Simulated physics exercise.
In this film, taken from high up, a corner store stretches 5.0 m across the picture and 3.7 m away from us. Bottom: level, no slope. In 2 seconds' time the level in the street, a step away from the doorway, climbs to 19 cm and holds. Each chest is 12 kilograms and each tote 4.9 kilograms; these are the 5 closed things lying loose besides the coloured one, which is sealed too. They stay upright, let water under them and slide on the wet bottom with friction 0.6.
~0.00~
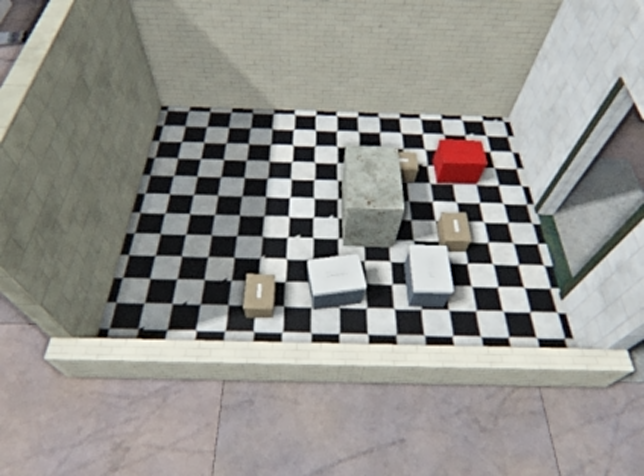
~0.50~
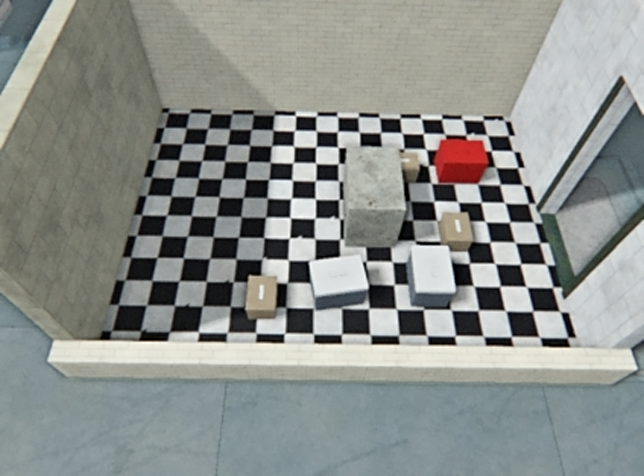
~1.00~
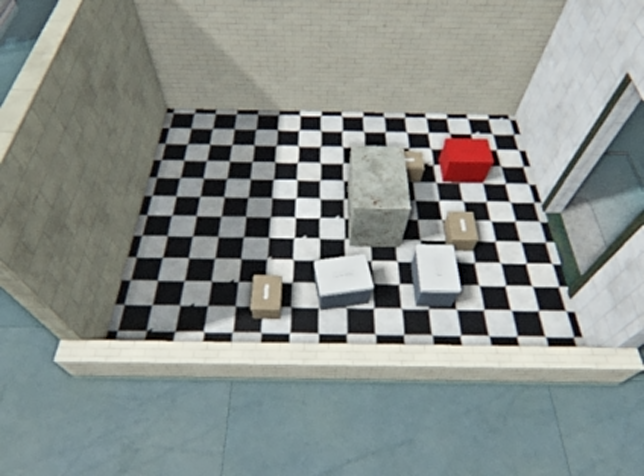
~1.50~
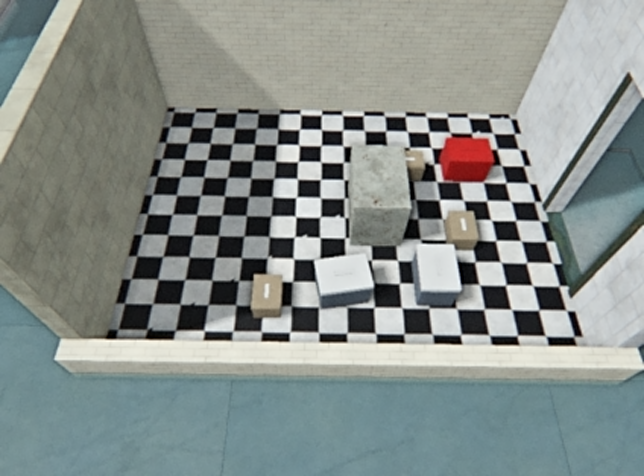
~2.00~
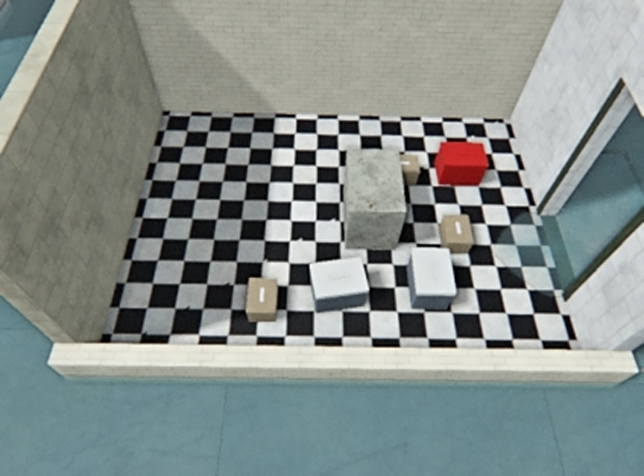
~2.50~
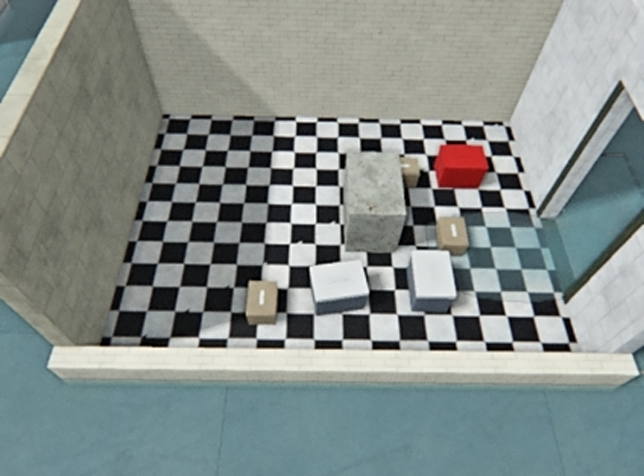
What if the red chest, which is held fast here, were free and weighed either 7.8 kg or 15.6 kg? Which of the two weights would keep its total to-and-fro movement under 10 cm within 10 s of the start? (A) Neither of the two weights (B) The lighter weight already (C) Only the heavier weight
(C) Only the heavier weight.
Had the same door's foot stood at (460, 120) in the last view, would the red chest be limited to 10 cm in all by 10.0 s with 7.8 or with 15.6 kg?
Answer: No option succeeds.
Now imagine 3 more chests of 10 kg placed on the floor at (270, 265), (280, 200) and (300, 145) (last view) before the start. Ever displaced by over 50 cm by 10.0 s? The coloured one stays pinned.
In turn: More, under, short of it.
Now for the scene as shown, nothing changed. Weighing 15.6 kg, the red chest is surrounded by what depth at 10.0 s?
Depth: Approx. 5 cm.
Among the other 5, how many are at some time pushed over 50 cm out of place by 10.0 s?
By my tally, 5.
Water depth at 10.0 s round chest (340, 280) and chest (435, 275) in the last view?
Around 6 cm and 11 cm.
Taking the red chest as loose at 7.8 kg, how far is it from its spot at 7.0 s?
Close to 40 centimetres.
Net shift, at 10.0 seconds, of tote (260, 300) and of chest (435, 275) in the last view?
One is off by 140 cm, the other by 300 cm, in the order asked.
After 3.5 s the red chest would be 0 cm from its start with 7.8 kg and 0 cm from its start with 15.6 kg; 2 cm of water round it then.
After 4.5 s the red chest would be 13 cm from its start with 7.8 kg and 0 cm from its start with 15.6 kg; 3 cm of water round it then.
After 7.0 s the red chest would be 35 cm from its start with 7.8 kg and 0 cm from its start with 15.6 kg; 4 cm of water round it then.
After 10.0 s the red chest would be 70 cm from its start with 7.8 kg and 0 cm from its start with 15.6 kg; 5 cm of water round it then.
